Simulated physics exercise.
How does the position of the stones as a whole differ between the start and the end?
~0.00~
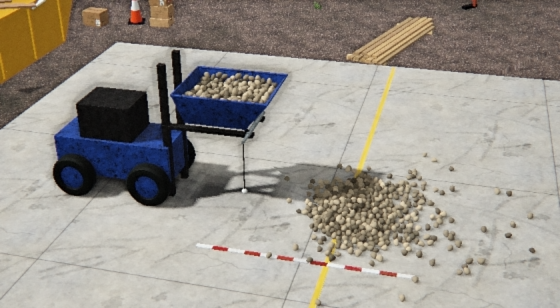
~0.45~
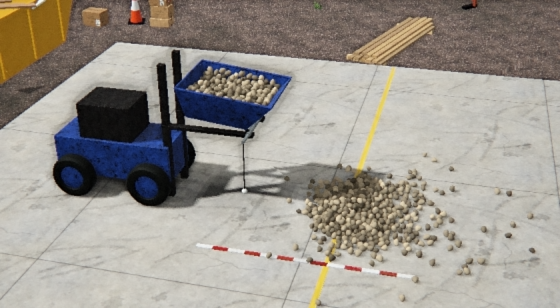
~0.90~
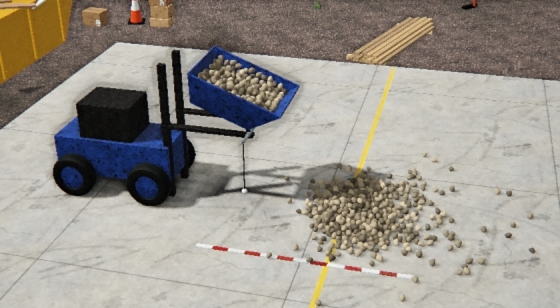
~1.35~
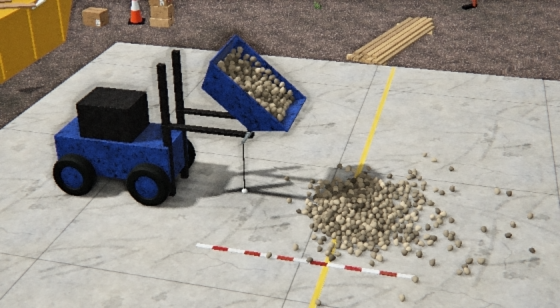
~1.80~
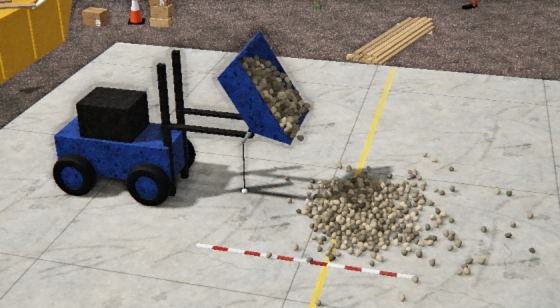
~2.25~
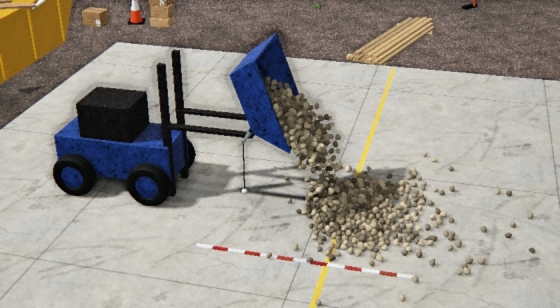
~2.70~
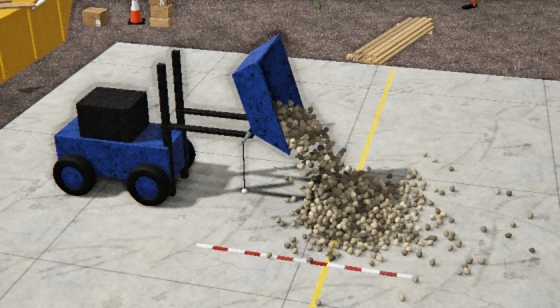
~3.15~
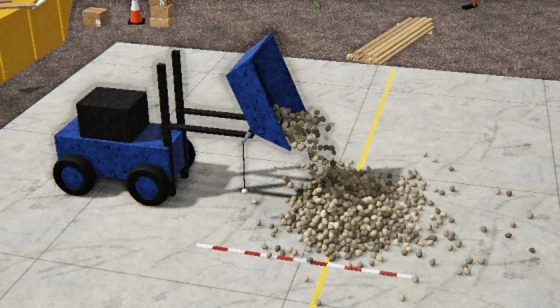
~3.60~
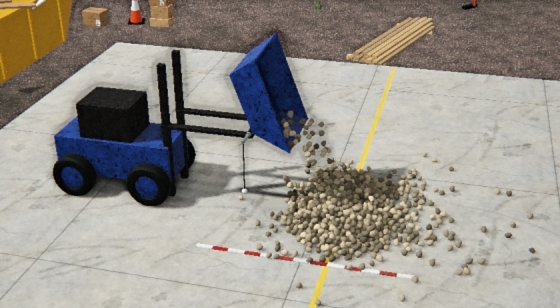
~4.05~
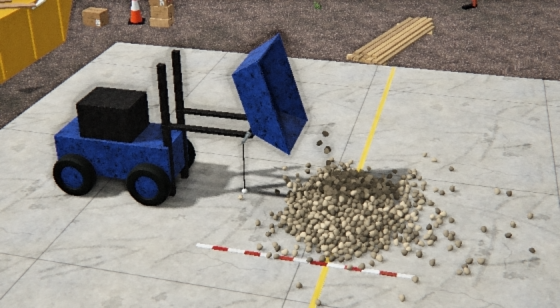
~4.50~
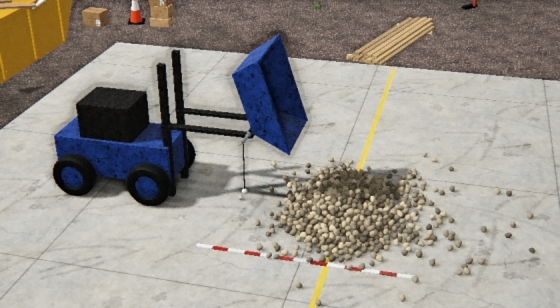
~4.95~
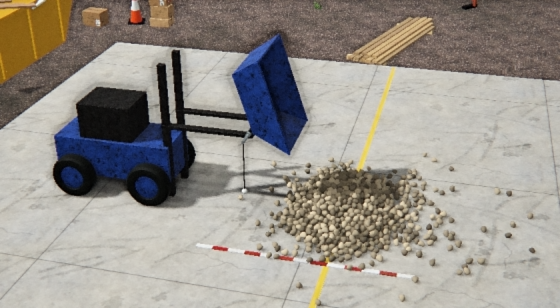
At the start, part of the stones sit up in the raised blue skip while the rest lie in a heap on the ground. By the end they have shifted down and to the right as a whole, all lying in one larger heap across the yellow line.
